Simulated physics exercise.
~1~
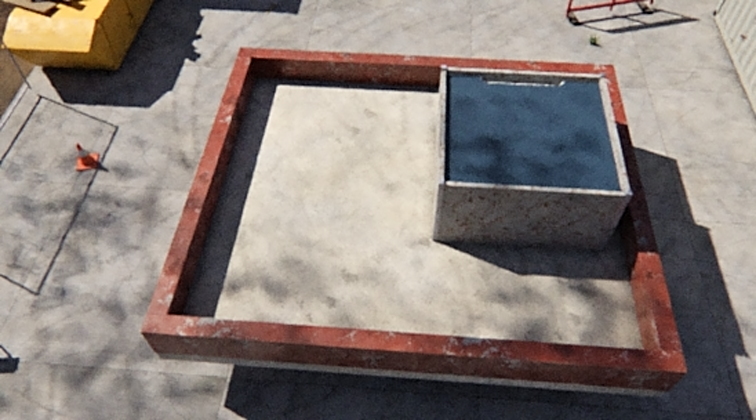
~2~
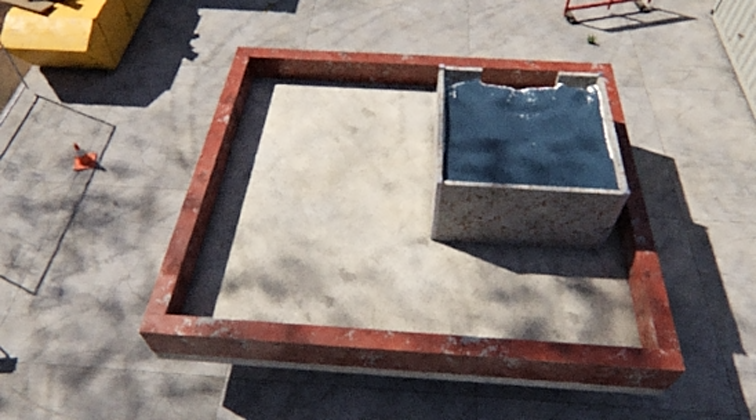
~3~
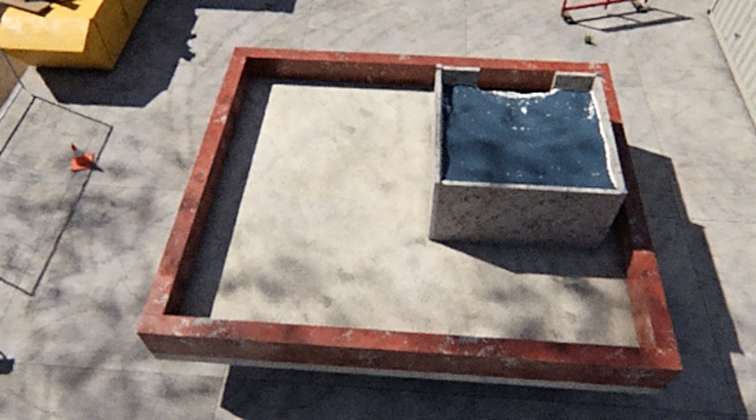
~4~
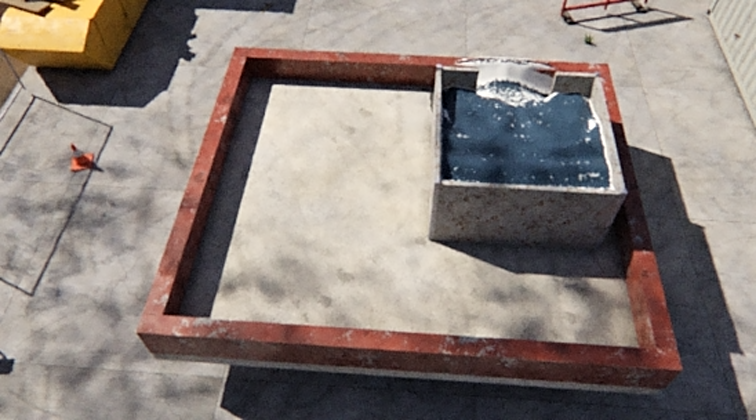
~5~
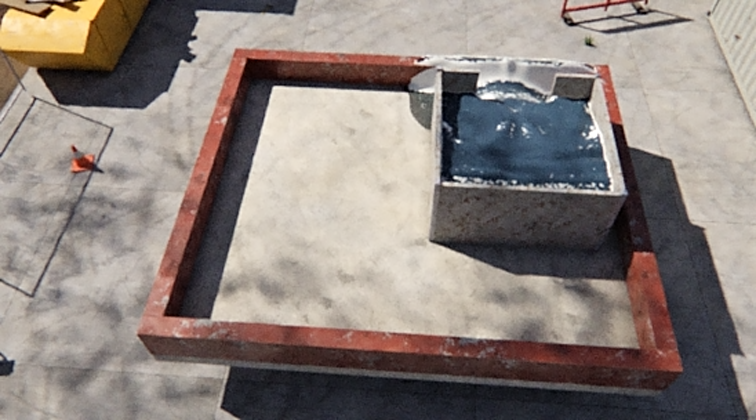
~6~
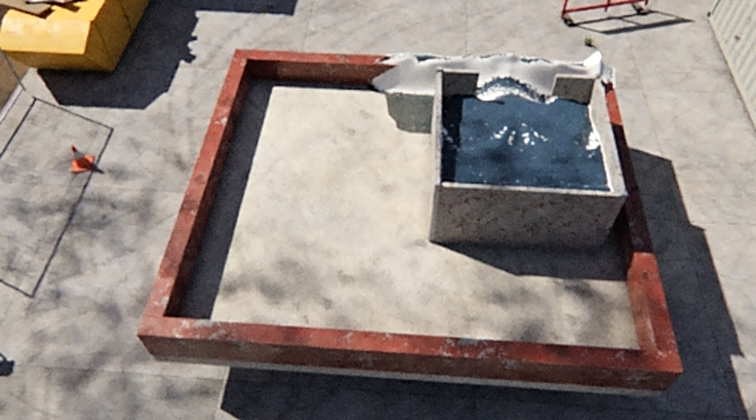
Low red wall around a pale pad, with water in a corner tank dropping and churning, then foaming out behind it leftward.
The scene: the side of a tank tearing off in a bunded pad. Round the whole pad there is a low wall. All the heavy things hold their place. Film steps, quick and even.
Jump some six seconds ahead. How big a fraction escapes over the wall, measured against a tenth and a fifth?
Looks like the wall lets out at least a tenth, but no more than a fifth.
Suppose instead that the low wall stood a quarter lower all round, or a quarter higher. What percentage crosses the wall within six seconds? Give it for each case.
The first case gives 28%, the second gives 8%.
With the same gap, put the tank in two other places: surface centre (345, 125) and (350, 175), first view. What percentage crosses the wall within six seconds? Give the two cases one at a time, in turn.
12 %, then 6 %.
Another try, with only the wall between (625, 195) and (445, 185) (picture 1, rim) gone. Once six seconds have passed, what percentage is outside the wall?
About 16 %.
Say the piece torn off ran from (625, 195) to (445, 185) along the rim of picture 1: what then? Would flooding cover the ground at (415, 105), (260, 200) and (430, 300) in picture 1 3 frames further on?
Taking them as listed, I'd say unwetted, unwetted and drenched.
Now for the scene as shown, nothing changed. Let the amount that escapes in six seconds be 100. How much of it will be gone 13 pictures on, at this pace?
Estimate: Some 95 %.
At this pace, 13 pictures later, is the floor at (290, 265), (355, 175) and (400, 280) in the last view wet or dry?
In the order given, the three are unflooded, waterlogged and unflooded.
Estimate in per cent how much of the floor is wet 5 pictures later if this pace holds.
That should be about 30 %.
A moment on, water covers 25 % of the floor; the low wall has let 4 % over.
Next, water covers 30 % of the floor; the low wall has let 8 % over.
Then, water covers 50 % of the floor; the low wall has let 15 % over.
Later, water covers 70 % of the floor; the low wall has let 15 % over.
In the end, water covers 80 % of the floor; the low wall has let 15 % over.
